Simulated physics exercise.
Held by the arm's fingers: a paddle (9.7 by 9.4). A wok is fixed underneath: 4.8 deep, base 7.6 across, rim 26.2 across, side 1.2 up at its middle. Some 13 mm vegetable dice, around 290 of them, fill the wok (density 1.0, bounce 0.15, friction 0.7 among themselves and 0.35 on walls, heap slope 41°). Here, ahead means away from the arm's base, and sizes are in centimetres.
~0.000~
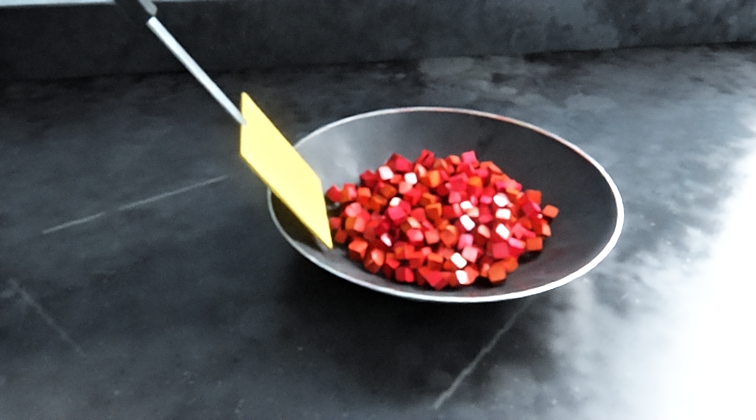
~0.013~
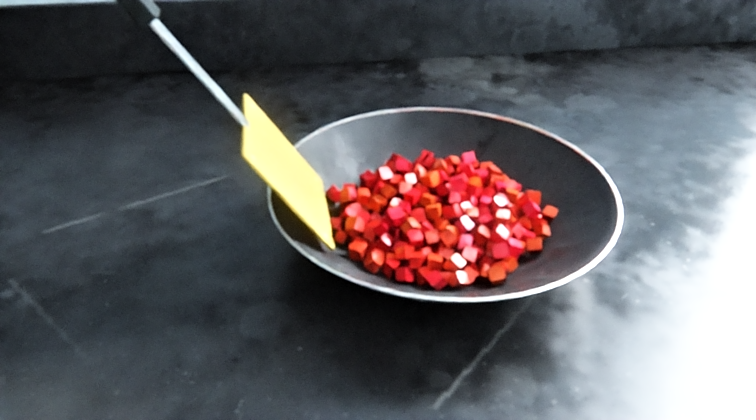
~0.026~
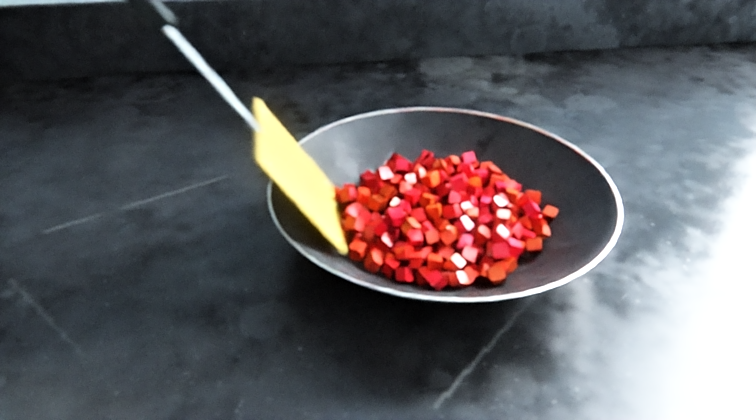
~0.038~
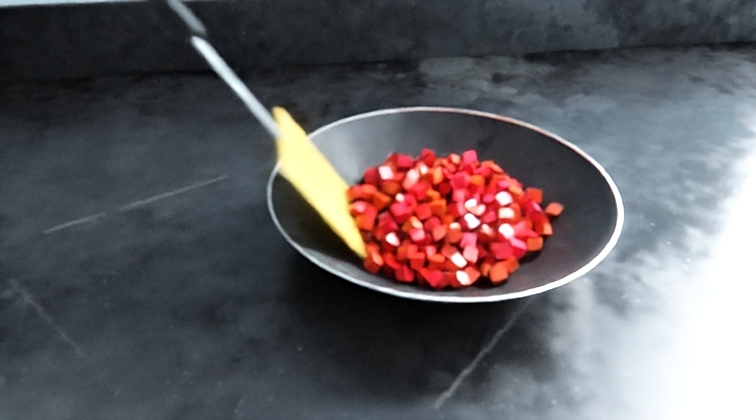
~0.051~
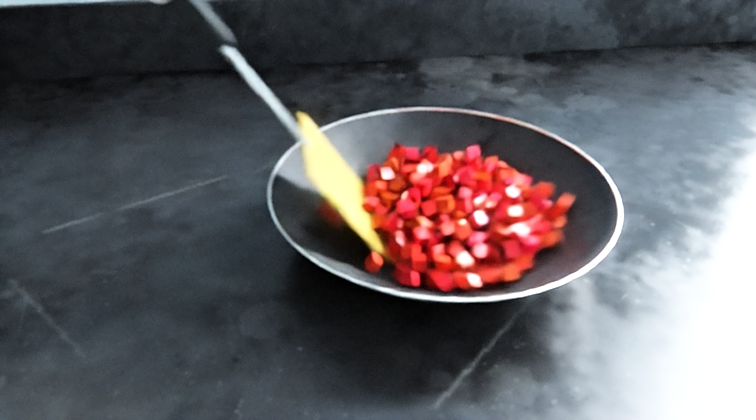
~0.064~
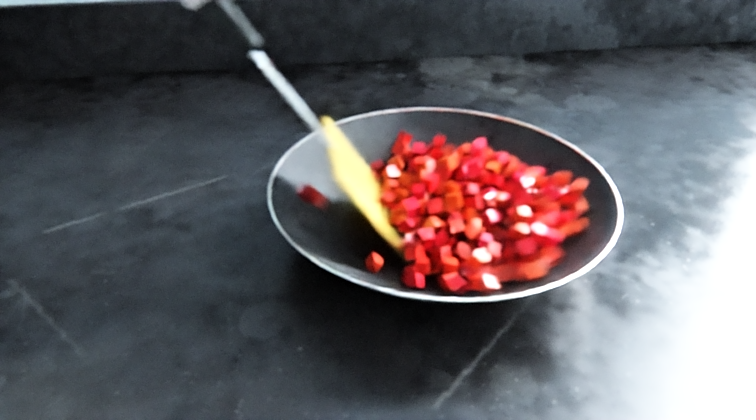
The video shows a yellow paddle resting at the left of a dark wok of small red, orange and pale cubes, then moving right through the wok, pushing the heap rightward while a few cubes are left behind it.
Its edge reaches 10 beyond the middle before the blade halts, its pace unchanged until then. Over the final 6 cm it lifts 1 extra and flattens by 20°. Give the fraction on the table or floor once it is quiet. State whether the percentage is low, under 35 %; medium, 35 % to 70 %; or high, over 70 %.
The percentage is high.
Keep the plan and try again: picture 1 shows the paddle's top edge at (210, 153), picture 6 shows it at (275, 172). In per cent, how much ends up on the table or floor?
About 70 per cent.
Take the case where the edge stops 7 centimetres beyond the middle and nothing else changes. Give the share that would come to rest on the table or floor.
Then around 60 per cent.
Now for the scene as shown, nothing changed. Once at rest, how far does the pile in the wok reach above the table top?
About 3.0 cm above the table.
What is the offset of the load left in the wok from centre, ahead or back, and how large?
I'd say it's roughly 3.0 cm toward the front.
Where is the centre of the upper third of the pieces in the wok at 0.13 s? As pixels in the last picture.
It is centred at roughly (559, 161).
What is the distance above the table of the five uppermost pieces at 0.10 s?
About 8 centimetres.
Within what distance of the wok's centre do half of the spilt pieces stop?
It works out to near 38 cm.
After 0.10 s, sloping 57°, highest piece 9 above the table; 290 in the wok, 2 on the blade or in flight.
After 0.13 s, sloping 53°, highest piece 12 above the table; 263 in the wok, 29 on the blade or in flight.
After 0.34 s, sloping 37°, highest piece 12 above the table; 102 on the table or floor, 60 in the wok, 130 on the blade or in flight.
After 1.39 s, sloping 37°, highest piece 5 above the table; 232 on the table or floor, 60 in the wok.
In the end, 232 on the table or floor, 60 in the wok. That is 79 % on the table or floor.
